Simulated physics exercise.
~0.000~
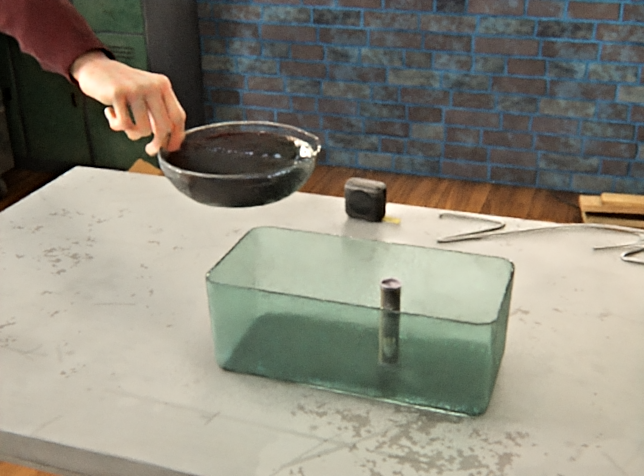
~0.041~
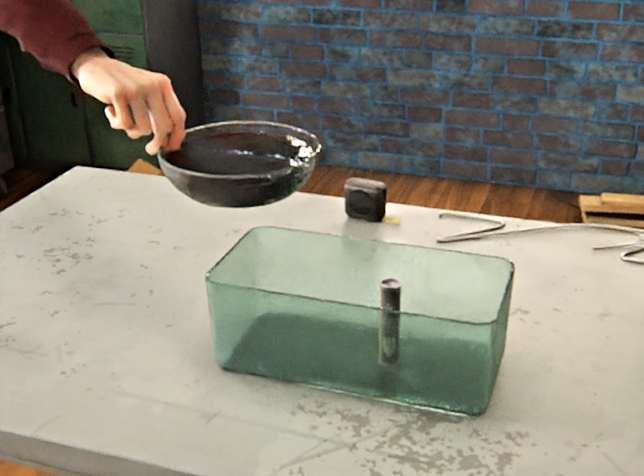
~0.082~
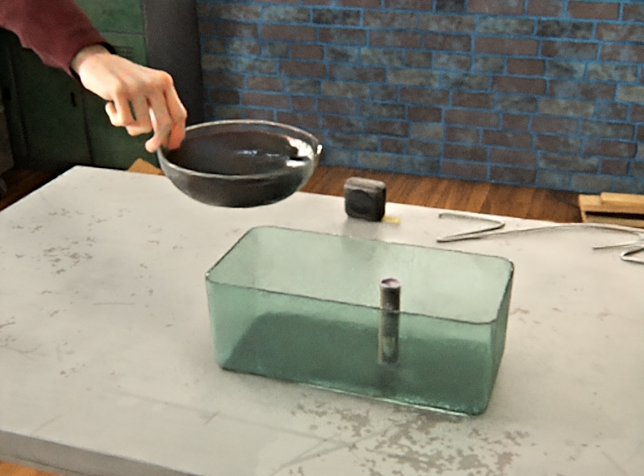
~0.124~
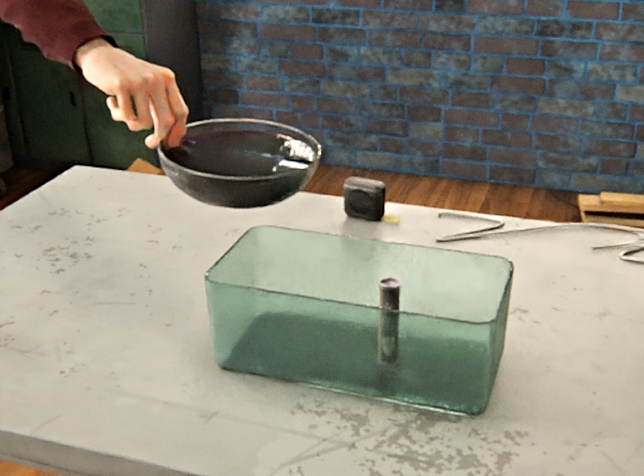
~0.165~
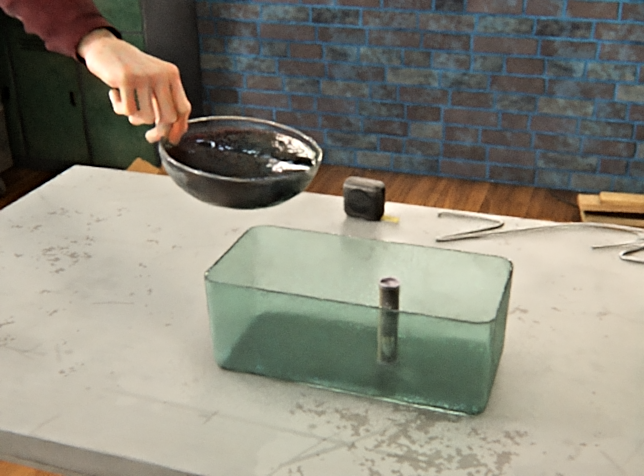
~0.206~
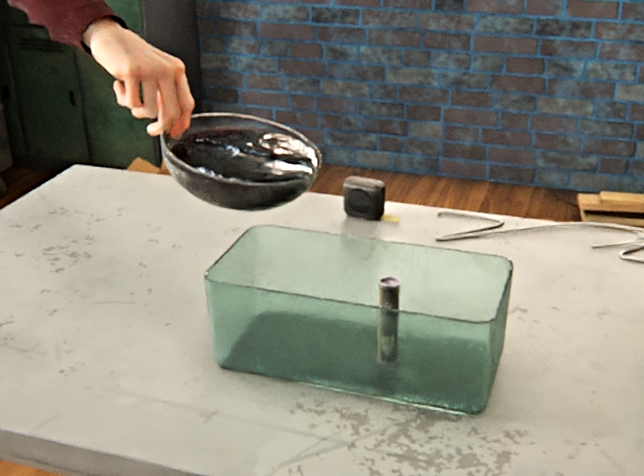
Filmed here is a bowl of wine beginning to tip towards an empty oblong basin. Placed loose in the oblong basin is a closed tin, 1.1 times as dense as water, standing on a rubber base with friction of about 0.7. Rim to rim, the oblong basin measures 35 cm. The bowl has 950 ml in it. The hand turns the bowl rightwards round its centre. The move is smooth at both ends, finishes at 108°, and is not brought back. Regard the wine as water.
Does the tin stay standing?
It's down.
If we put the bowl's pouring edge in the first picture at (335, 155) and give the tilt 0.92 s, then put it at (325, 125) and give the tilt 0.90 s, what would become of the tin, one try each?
Try 1: Tipped over; try 2: Tipped over.
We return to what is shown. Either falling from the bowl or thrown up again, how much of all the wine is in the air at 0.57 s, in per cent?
Around 38 in a hundred.
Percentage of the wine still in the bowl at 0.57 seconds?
About 16 per cent.
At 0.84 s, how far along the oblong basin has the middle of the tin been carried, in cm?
Around 2 cm.
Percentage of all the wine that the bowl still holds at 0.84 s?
Share remaining: Approx. 0 %.
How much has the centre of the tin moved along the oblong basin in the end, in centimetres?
All told, the tin's centre has moved close to 4.5 cm.
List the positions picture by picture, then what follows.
The first picture shows tilt 0°; pouring edge (314, 157); surface from (174, 147) to (313, 162); the oblong basin's rim runs from (230, 252) to (506, 293); the tin's top is at (391, 287).
The second picture shows tilt 1°; pouring edge (315, 157); surface from (174, 147) to (313, 163).
The third picture shows tilt 2°; pouring edge (315, 159); surface from (174, 145) to (314, 164).
The fourth picture shows tilt 5°; pouring edge (315, 162); surface from (175, 143) to (314, 165).
The fifth picture shows tilt 8°; pouring edge (316, 167); surface from (176, 142) to (314, 167).
The sixth picture shows tilt 13°; pouring edge (316, 173); surface from (178, 140) to (317, 168).
By 0.57 s the tilt is 73° and 16 per cent is still to pour; the tin stands where it began.
By 0.84 s the tilt is 106° and 0 per cent is still to pour; the tin leans 9°.
By 1.12 s the tilt is 108° and 0 per cent is still to pour; the tin leans 34°.
By 1.43 s the tilt is 108° and 0 per cent is still to pour; the tin lies on its side.
At rest the tin lies on its side.
